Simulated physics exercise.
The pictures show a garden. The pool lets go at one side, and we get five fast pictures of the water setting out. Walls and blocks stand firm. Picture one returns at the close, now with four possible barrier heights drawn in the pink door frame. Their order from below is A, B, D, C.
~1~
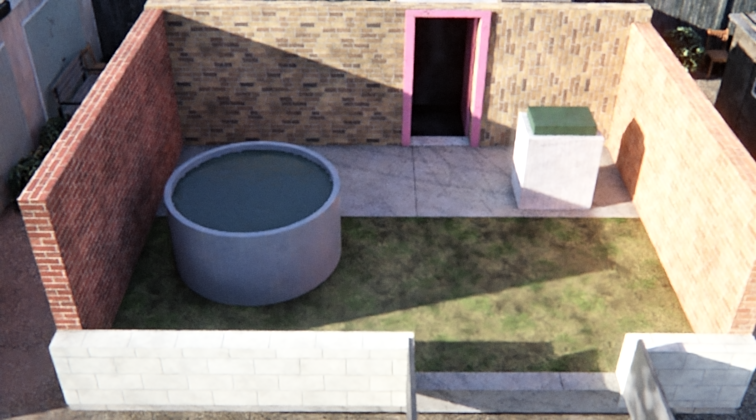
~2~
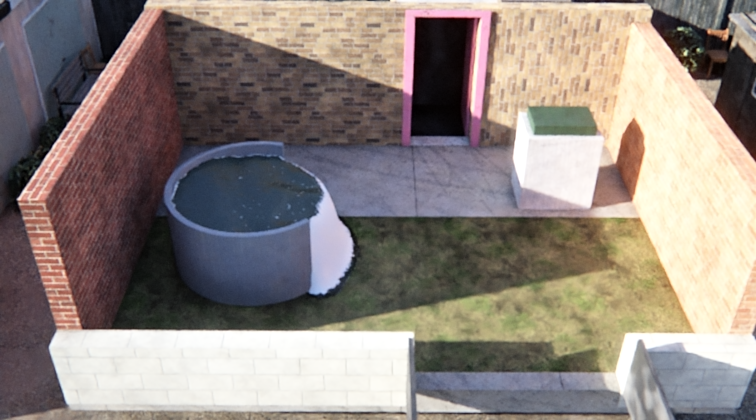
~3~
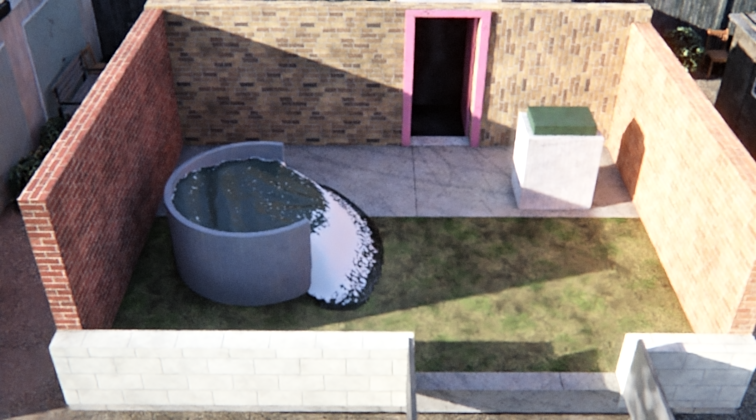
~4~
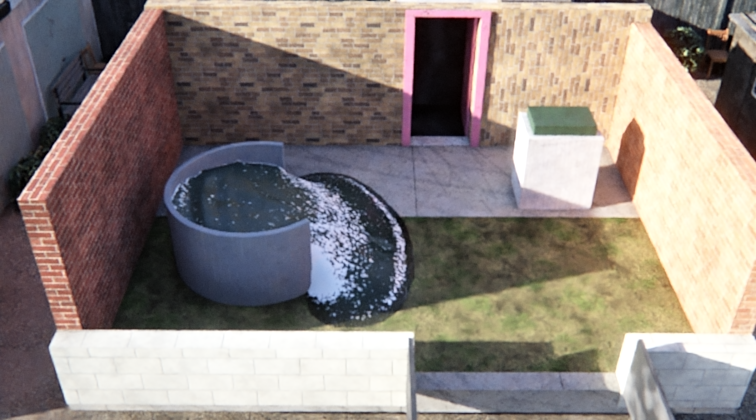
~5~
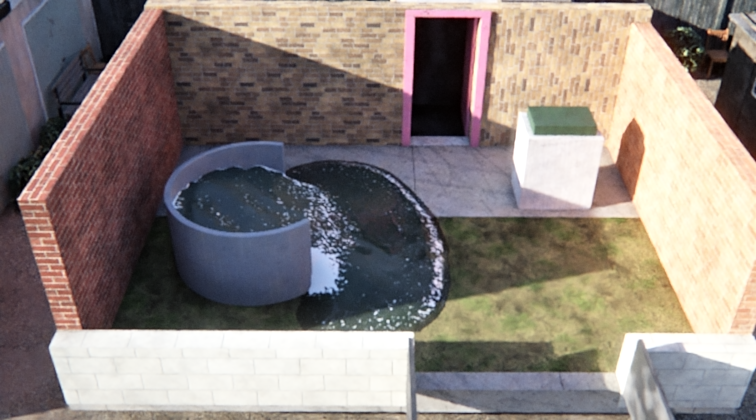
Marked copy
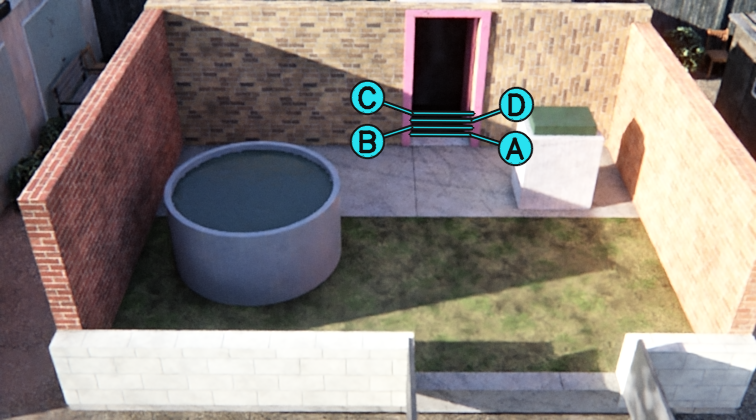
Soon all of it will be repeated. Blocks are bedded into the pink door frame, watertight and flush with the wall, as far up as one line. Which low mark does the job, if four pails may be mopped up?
Go for A.
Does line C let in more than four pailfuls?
No, not at all.
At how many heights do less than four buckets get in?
All four.
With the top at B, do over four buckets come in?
No, not at all.
On the marked copy, A at (441, 134); B at (441, 127); C at (442, 113); D at (442, 120); from the bottom up A, B, D, C.
With A, a bucket or two gets in.
With B, nothing gets over.
With C, nothing gets over.
With D, nothing gets over.
